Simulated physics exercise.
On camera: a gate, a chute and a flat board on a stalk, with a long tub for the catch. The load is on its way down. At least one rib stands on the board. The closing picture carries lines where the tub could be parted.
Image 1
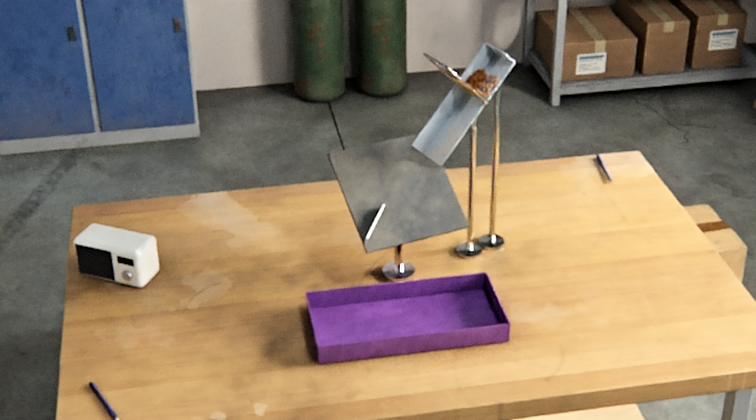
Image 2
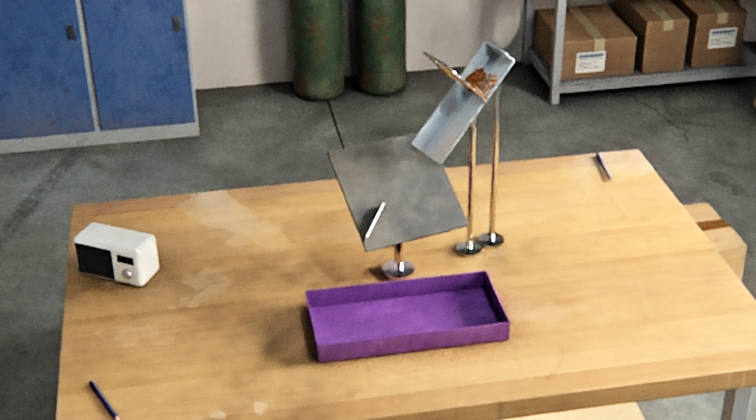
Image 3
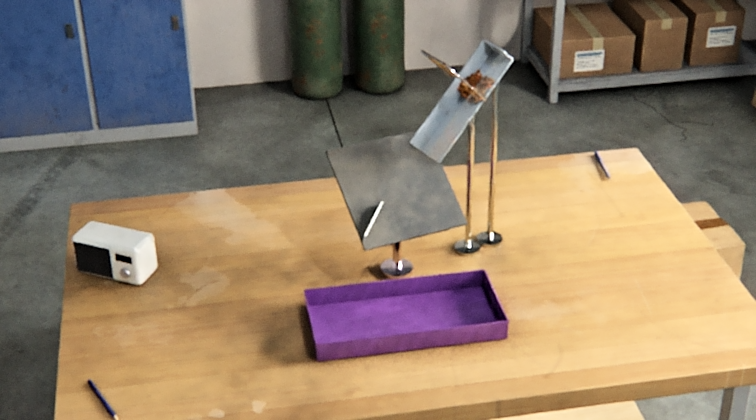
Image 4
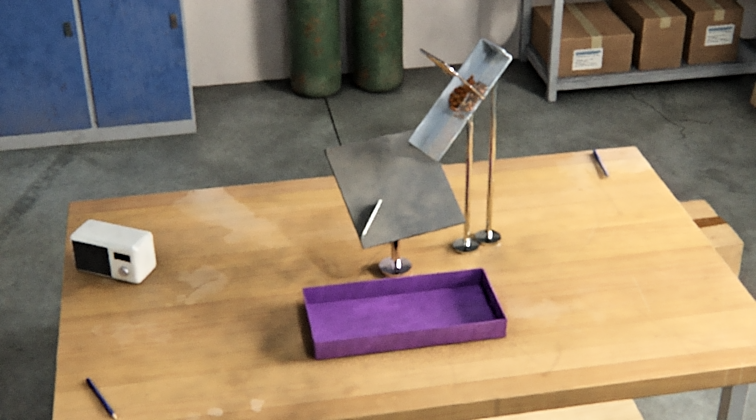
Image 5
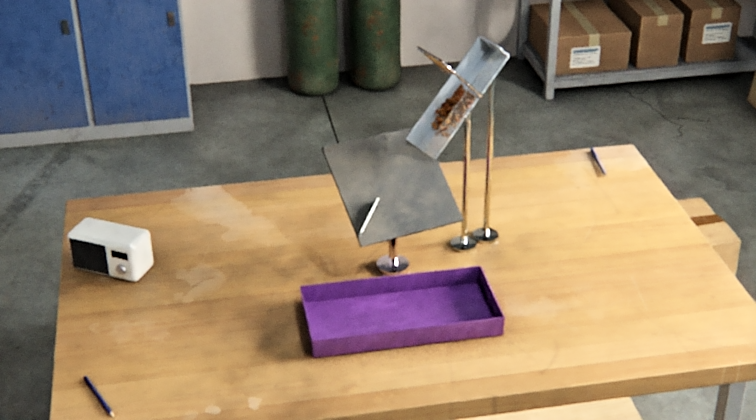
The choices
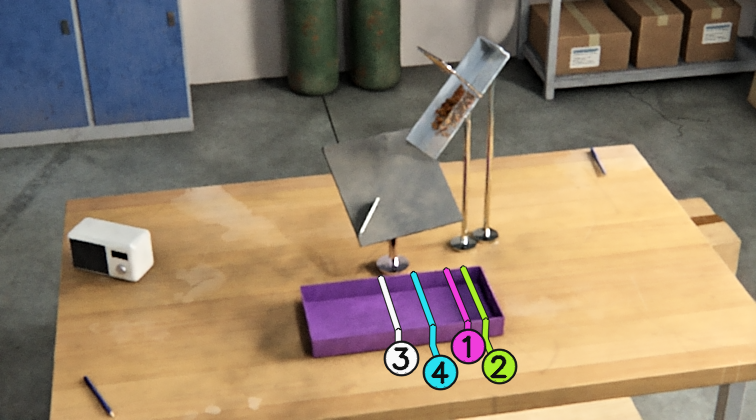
To begin with, a clump of small brown pieces sits behind a gate near the top of a sloping metal chute, above a tilted grey board and an empty purple tub on a wooden workbench. The pieces then slide down and left, stretching out along the chute, while the board and tub stay still.
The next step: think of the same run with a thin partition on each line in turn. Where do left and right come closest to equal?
3 beats the others.
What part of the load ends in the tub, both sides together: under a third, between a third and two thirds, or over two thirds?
It is over two thirds.
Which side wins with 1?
Left.
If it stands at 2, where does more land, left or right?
Left.
On the marked copy, line 1 crosses the front rim at (467, 322); line 2 crosses the front rim at (485, 319); line 3 crosses the front rim at (398, 330); line 4 crosses the front rim at (432, 326).
For line 1, of what is caught, every piece on the left of the divider, not one piece on the right.
For line 2, of what is caught, every piece on the left of the divider, not one piece on the right.
For line 3, of what is caught, roughly two thirds on the left of the divider, roughly a third on the right.
For line 4, of what is caught, almost all on the left of the divider, about a tenth on the right.
